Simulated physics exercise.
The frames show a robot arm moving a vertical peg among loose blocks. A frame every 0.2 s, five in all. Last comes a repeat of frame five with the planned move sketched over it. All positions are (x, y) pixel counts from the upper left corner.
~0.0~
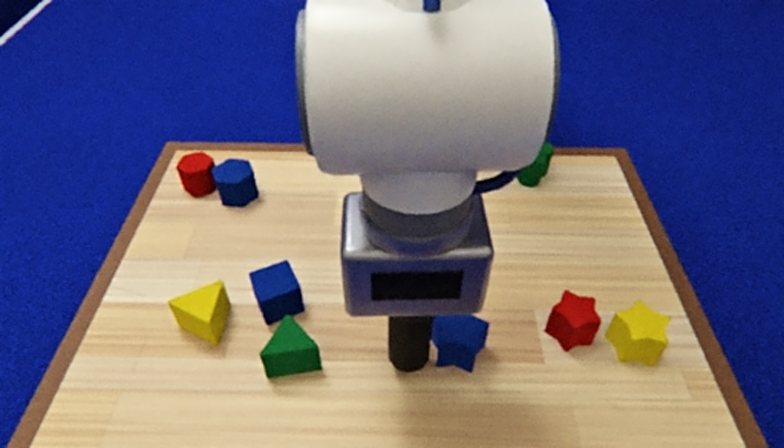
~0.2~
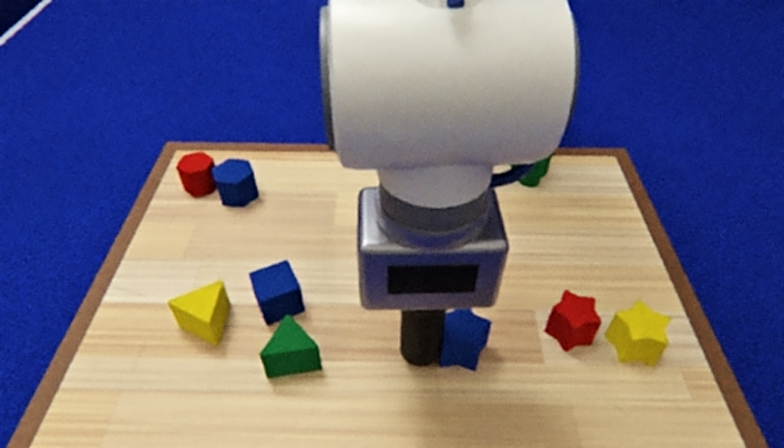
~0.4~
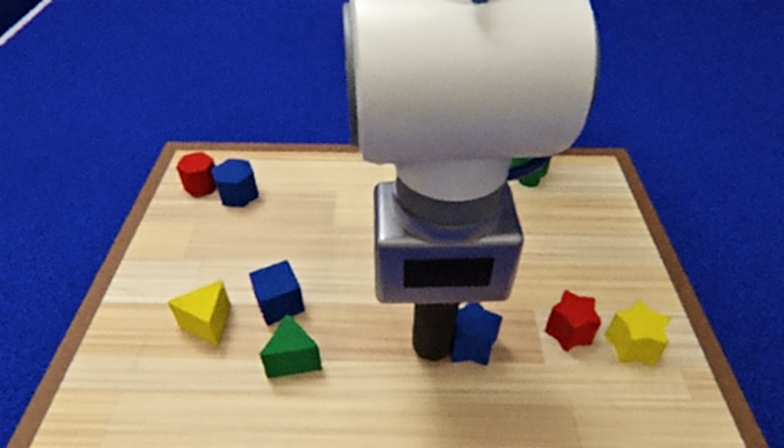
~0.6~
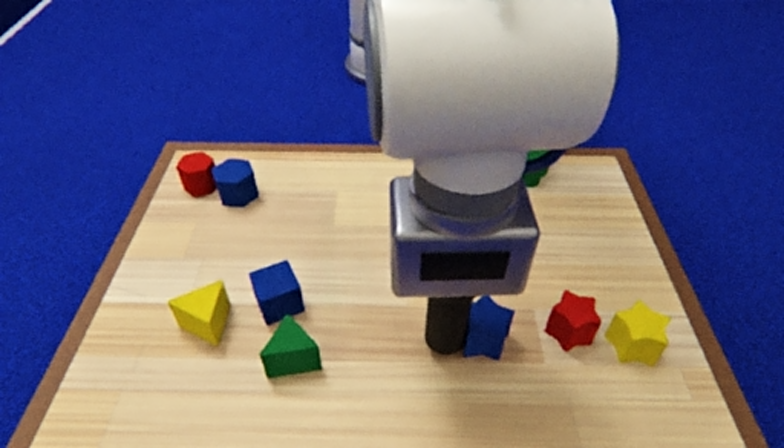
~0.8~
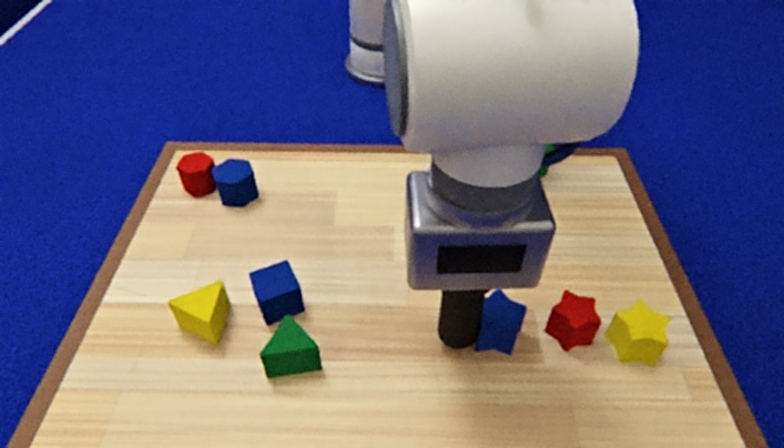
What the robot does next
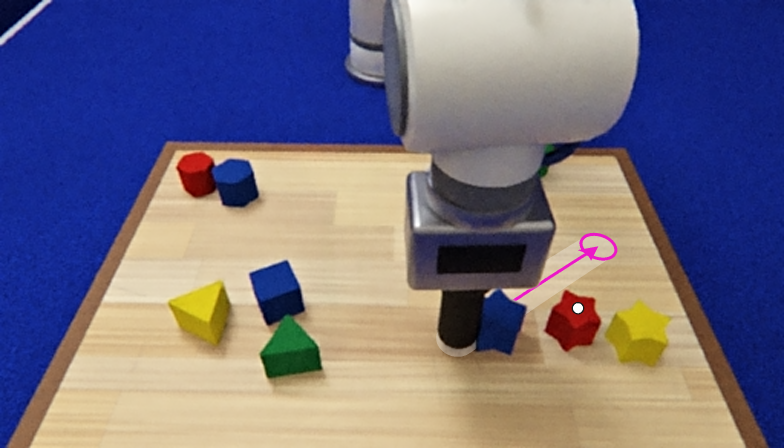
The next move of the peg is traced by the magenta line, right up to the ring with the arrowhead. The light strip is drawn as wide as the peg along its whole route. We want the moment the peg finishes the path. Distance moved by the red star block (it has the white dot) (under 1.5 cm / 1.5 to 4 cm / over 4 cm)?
It slides somewhere between 1.5 and 4 cm.
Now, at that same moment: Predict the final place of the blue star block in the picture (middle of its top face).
Final place: (586, 277).
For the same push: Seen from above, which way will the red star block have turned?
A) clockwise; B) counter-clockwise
A - clockwise.
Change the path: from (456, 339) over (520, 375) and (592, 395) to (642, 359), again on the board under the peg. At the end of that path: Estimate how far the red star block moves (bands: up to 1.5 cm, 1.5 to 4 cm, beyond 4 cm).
It goes under 1.5 cm.
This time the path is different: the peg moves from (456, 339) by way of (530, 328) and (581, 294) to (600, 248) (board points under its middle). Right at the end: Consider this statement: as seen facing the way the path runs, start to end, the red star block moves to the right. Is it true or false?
Verdict: True.
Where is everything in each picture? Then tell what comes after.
Peg tip (409, 355); block tops, blue star block (460, 326); red star block (578, 308); yellow star block (645, 321), in the first picture.
Peg (420, 349); blue star block (463, 325), in the second picture.
Peg (432, 344); blue star block (474, 320), in the third picture.
Peg (445, 338); blue star block (487, 315), in the fourth picture.
Peg (457, 332); blue star block (499, 310); red star block (578, 308); yellow star block (645, 321), in the fifth picture.
Path on the board, from (456, 339) directly to (598, 246); the dot is on the red star block.
On the path given first. One third of the way, peg (511, 297); blue star block (556, 288), turned 30° clockwise; red star block (595, 310), turned 25° clockwise.
Two thirds of the way, peg (558, 266); blue star block (586, 278), turned 75° clockwise; red star block (607, 314), turned 50° clockwise; yellow star block (656, 328), turned 15° anticlockwise.
At the end, peg (601, 239); blue star block (586, 277), turned 75° clockwise; red star block (607, 314), turned 45° clockwise; yellow star block (656, 328), turned 15° anticlockwise.
